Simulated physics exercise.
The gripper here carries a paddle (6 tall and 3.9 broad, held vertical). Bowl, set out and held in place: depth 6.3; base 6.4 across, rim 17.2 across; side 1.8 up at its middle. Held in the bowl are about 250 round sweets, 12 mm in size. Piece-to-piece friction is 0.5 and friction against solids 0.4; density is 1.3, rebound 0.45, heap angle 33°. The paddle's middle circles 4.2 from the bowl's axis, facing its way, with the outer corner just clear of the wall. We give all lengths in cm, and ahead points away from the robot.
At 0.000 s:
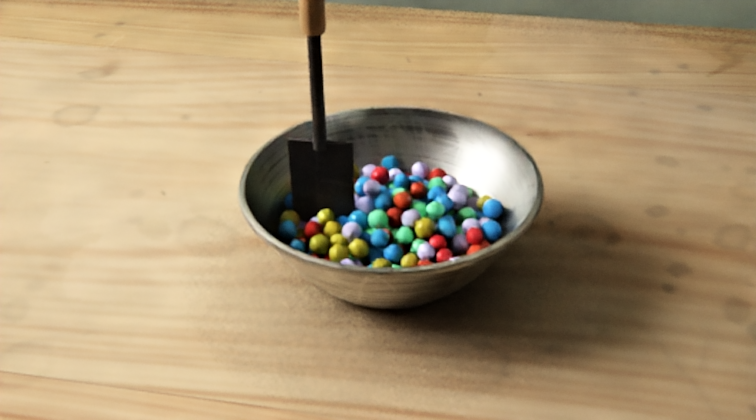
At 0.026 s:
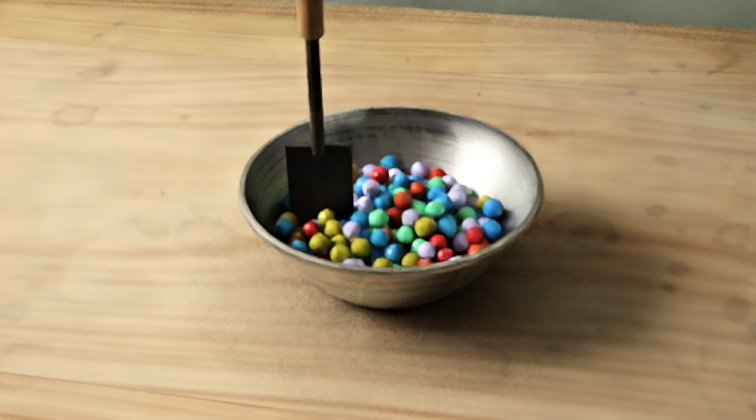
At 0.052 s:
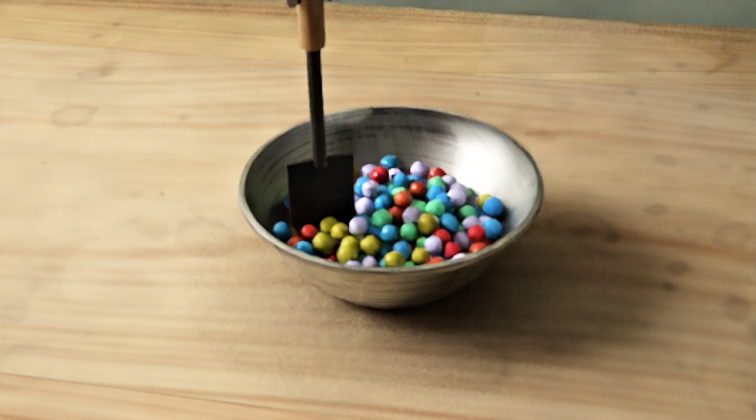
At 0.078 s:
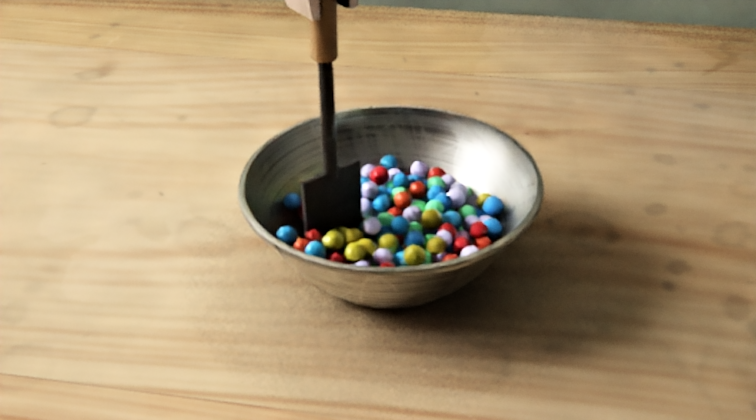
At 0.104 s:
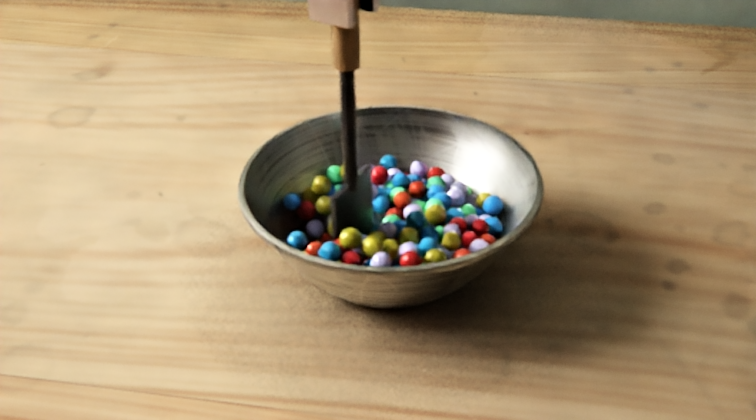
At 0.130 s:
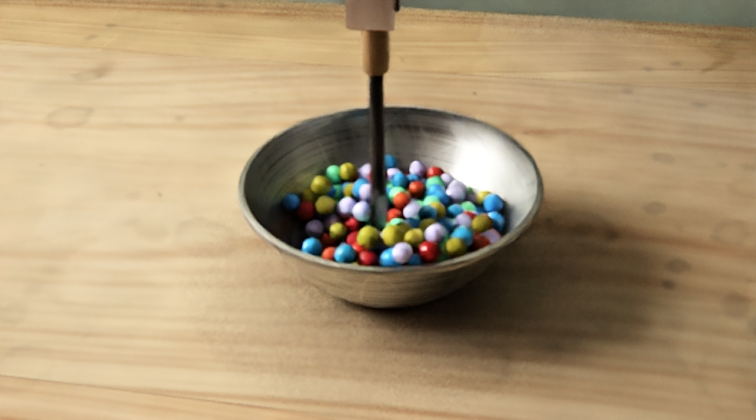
On a pale wooden table, a dark paddle held upright by a gripper swept from the left of a metal bowl toward its front middle, turning edge-on as it pushed through the colourful round sweets.
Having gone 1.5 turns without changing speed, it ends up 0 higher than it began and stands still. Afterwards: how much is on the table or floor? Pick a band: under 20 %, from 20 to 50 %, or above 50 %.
From 20 to 50 %.
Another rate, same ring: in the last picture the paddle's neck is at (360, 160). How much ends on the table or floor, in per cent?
About 25 %.
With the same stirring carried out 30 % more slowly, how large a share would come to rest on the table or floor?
I'd expect about 20 %.
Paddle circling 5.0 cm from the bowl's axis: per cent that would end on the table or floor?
It would be close to 20 per cent then.
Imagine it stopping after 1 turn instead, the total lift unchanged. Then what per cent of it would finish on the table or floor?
25 %.
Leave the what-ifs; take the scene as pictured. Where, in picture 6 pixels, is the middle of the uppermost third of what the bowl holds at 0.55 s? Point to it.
The centre lies near (380, 252) in the last picture.
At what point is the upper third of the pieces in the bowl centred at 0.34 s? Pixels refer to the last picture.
Centre estimate: Approx. (379, 145) px.
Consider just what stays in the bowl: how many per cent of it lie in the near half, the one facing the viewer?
I'd say around 35 per cent.
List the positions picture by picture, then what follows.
Paddle neck at (319, 119), 0° round; upper third of the load around (394, 217), from x 290 to 495, top at y 165; 251 in the bowl, in the first picture.
Paddle neck at (317, 123), 7° round; upper third of the load around (394, 219), from x 285 to 495, top at y 165, in the second picture.
Paddle neck at (318, 135), 26° round; upper third of the load around (383, 228), from x 280 to 495, top at y 165, in the third picture.
Paddle neck at (330, 148), 48° round; upper third of the load around (387, 235), from x 285 to 495, top at y 165, in the fourth picture.
Paddle neck at (350, 157), 70° round; upper third of the load around (401, 238), from x 290 to 495, top at y 165, in the fifth picture.
Paddle neck at (378, 162), 91° round; upper third of the load around (417, 237), from x 290 to 495, top at y 165; 251 in the bowl, in the sixth picture.
After 0.34 s, 264° round, highest piece 10 above the table; 214 in the bowl, 19 on the table or floor, 18 in flight or on the tool.
After 0.55 s, 77° round, highest piece 8 above the table; 185 in the bowl, 55 on the table or floor, 11 in flight or on the tool.
After 0.85 s, 180° round, highest piece 6 above the table; 168 in the bowl, 83 on the table or floor.
After 1.55 s, 180° round, highest piece 6 above the table; 168 in the bowl, 83 on the table or floor.
At rest, 168 in the bowl, 83 on the table or floor. That is 33 % on the table or floor.
